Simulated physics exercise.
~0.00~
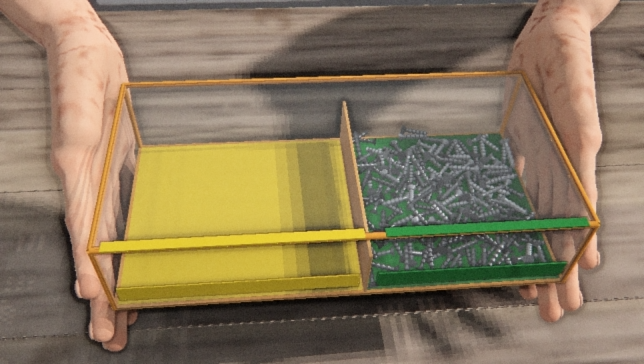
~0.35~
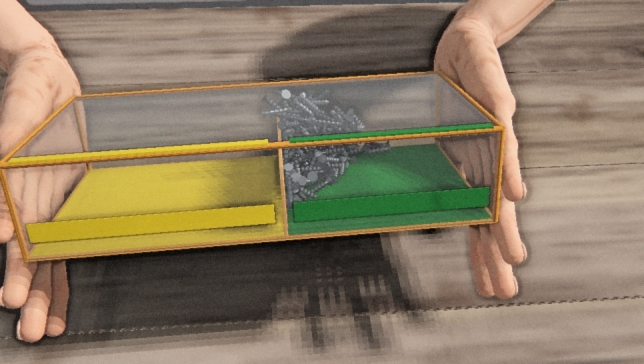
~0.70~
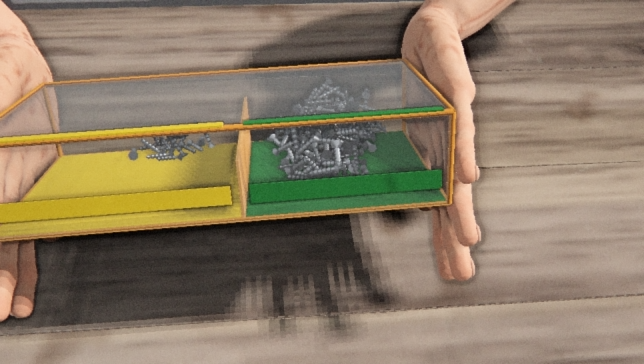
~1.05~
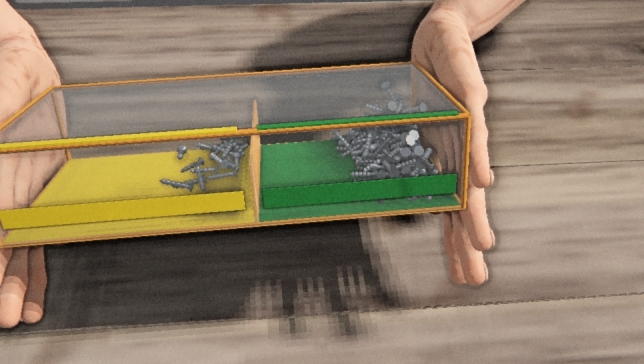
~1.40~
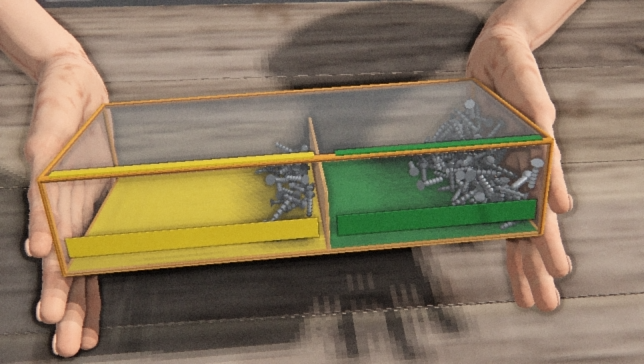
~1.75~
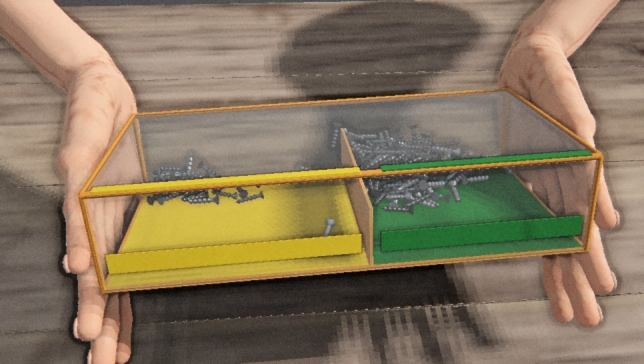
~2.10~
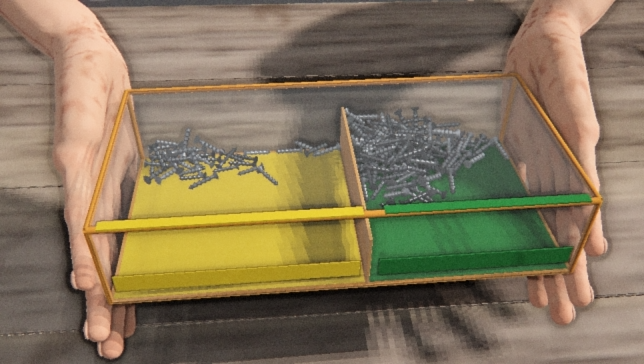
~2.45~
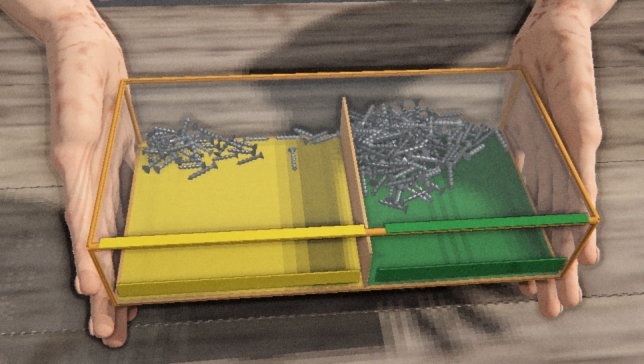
On a wooden table, hands tilting and shaking a clear divided box, some screws crossing from green into yellow, most staying green.
